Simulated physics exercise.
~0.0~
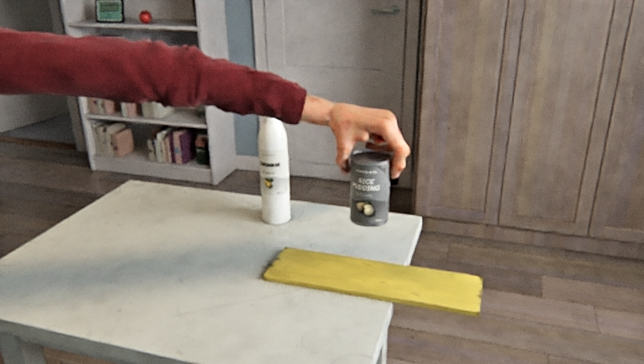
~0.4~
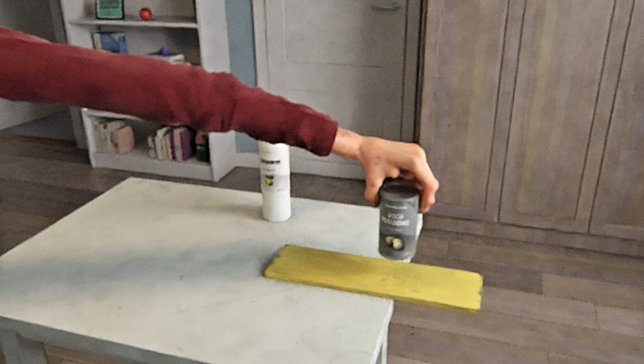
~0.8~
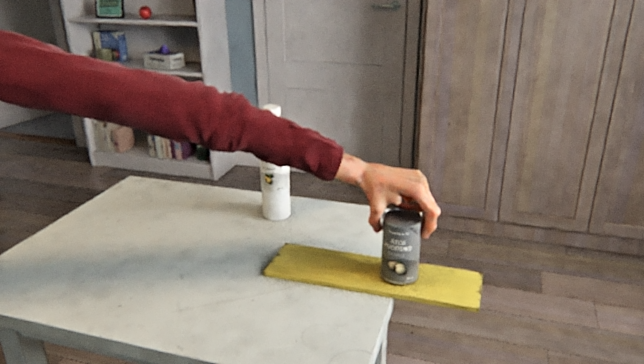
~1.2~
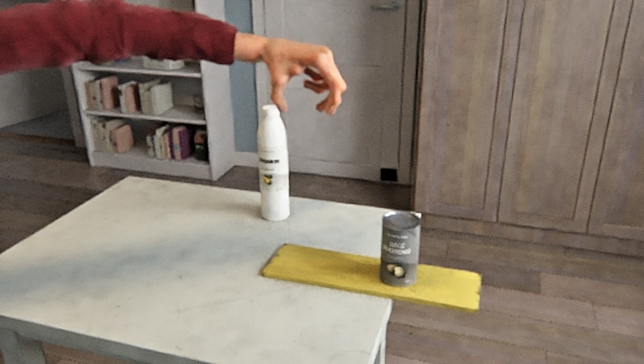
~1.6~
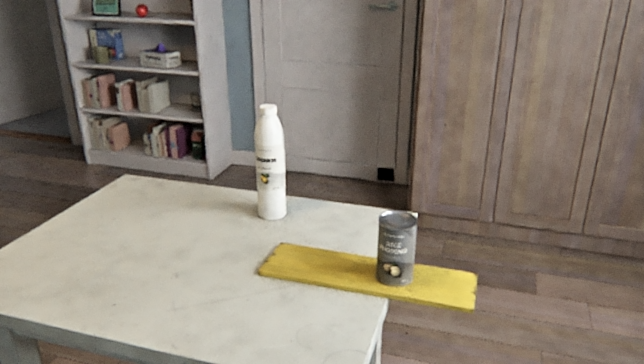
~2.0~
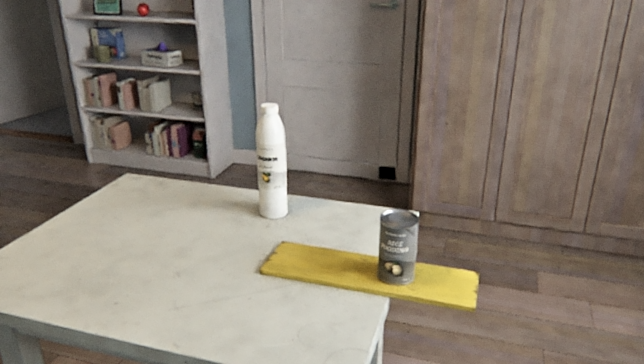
The clip shows a hand moving a grey tin from beside a white bottle on a table onto a yellow plank jutting over the table's edge, then letting go and withdrawing, after which the plank stays in place with the tin standing upright on it.
